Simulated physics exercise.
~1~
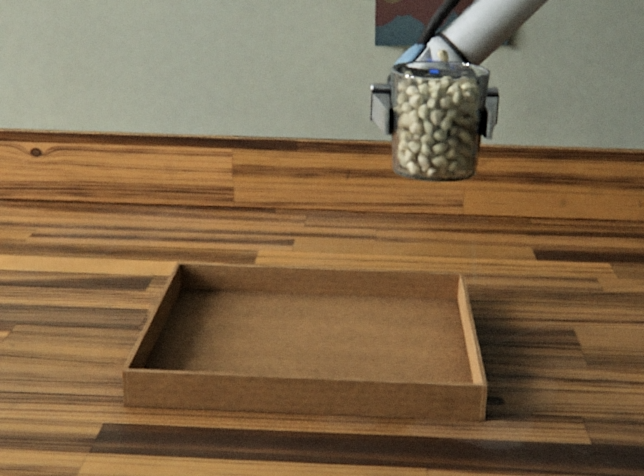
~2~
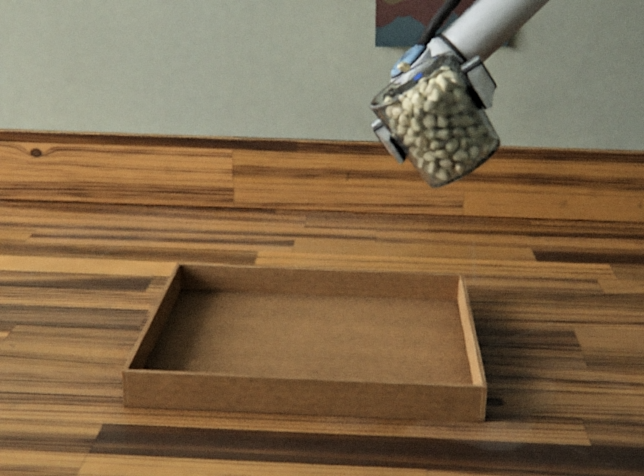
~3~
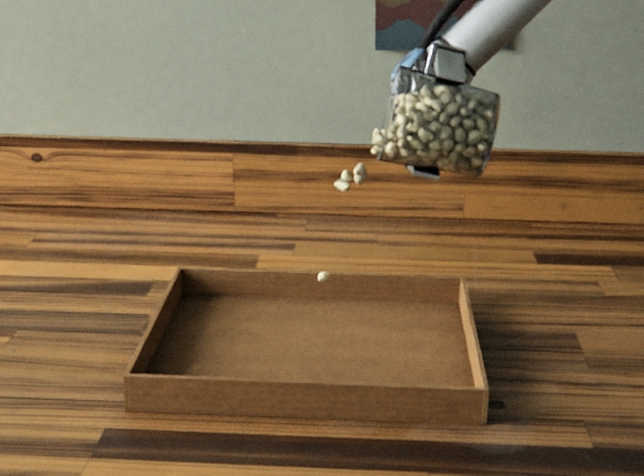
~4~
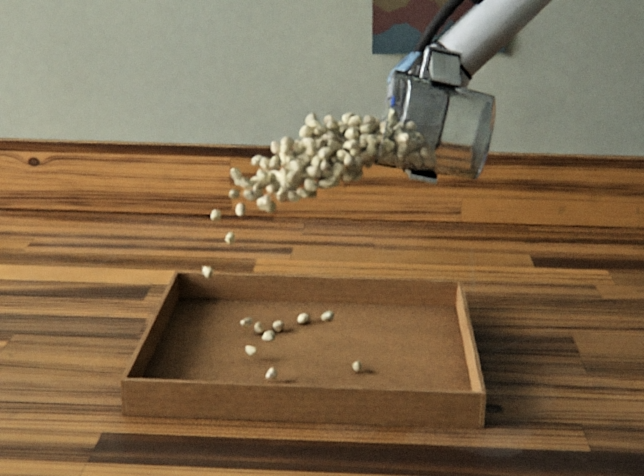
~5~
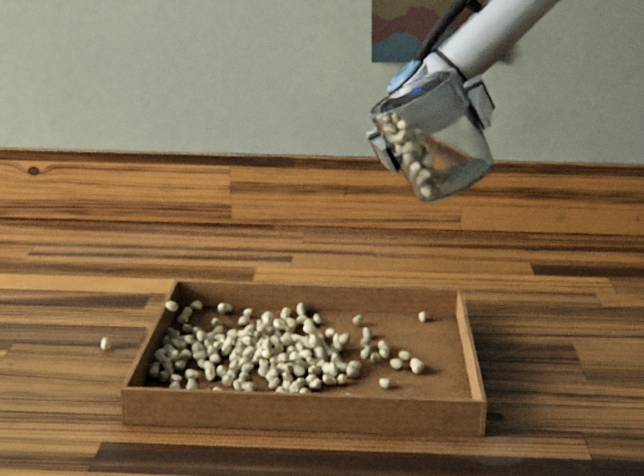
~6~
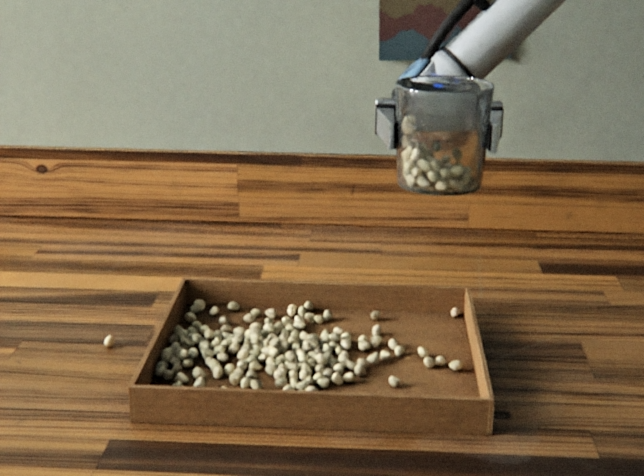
At first, a robot arm holds a clear beaker full of pale dried beans upright above a shallow brown tray on a wooden table. The arm tips the beaker to the left, and the first few beans fall toward the tray. Once the beaker lies on its side, a thick stream of beans pours out and scatters downward. The arm then swings it back toward upright, with some beans still inside. In the end, most of the beans lie spread across the tray, mainly on its left, while one rests on the table outside and a small portion remains in the upright beaker.
